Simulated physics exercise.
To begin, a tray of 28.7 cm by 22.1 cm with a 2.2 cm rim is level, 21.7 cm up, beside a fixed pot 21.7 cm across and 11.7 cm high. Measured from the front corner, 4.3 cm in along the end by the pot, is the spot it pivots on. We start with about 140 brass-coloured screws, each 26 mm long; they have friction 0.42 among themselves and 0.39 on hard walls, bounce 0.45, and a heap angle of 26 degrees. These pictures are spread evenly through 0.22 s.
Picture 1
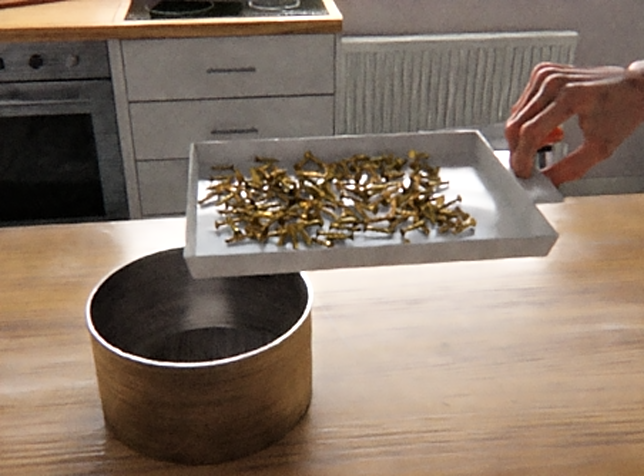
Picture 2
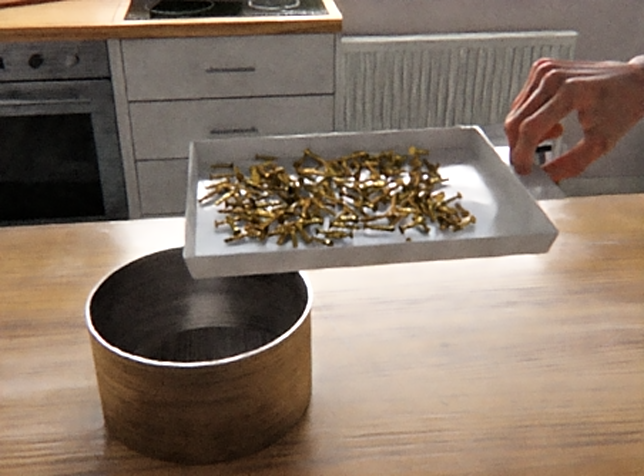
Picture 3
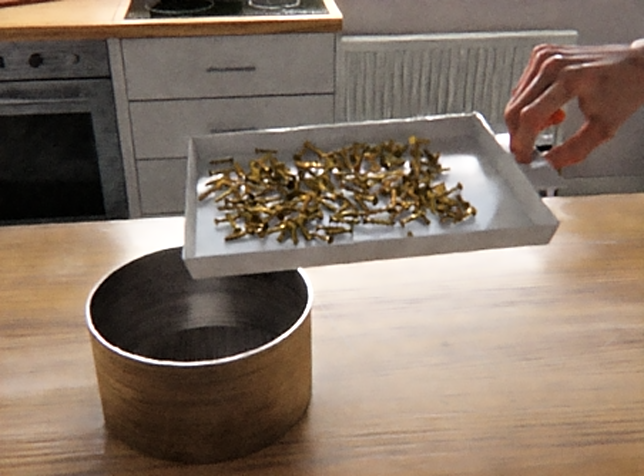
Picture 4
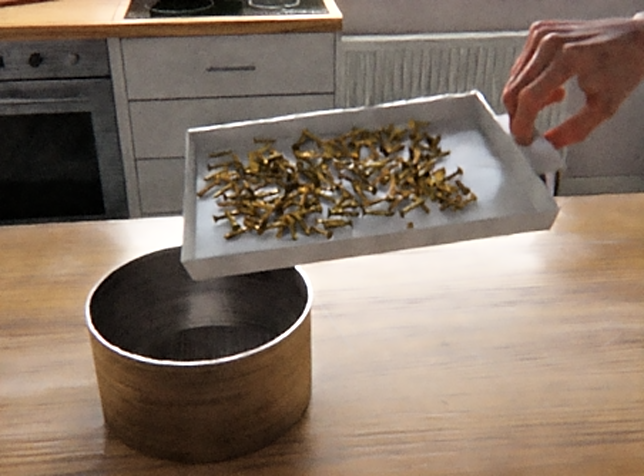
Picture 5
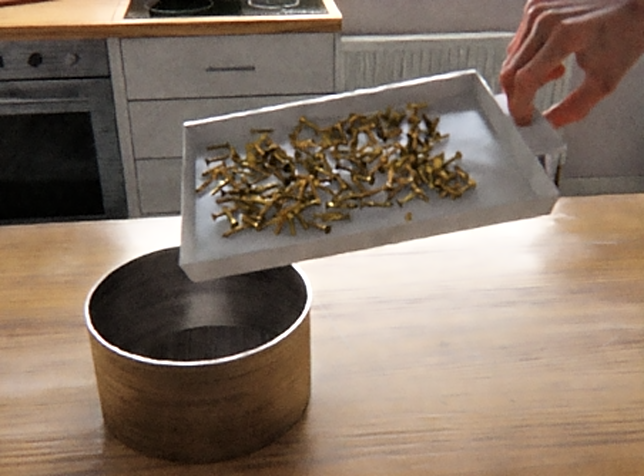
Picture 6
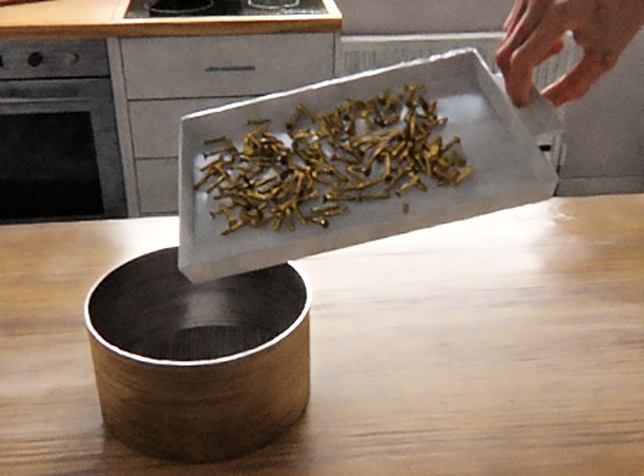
White tray of brass-coloured screws tilting gradually above a round pot as a hand raises its right end, the screws staying bunched.
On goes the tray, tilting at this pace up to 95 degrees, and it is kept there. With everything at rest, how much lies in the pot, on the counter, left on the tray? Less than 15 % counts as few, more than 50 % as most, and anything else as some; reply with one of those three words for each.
Here it is: Pot: Few, counter: Most, left on the tray: Few.
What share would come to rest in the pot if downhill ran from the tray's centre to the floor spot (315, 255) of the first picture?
The share comes to about 0 in a hundred.
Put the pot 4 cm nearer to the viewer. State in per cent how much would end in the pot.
I'd say some 50 per cent would end up there.
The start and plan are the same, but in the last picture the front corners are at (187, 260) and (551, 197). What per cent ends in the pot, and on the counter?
Pot 5 % / counter 95 %.
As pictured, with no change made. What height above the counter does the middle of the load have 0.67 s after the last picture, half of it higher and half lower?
The halfway line is at about 20 cm.
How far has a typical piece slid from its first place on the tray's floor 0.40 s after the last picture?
I'd say close to 9 centimetres.
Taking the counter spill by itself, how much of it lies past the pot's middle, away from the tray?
About 90 %.
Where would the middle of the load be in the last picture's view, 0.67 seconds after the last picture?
At that time the load is centred around (169, 292).
Then, 0.40 s after the last picture, tilt 54 degrees; the tray holds 100 %, the pot 0 %.
Then, 0.67 s after the last picture, tilt 80 degrees; the tray holds 55 %, the pot 0 %.
Then, 1.04 s after the last picture, tilt 95 degrees; the tray holds 0 %, the pot 0 %.
In the end, pot 0 %, counter 100 %, tray 0 %.
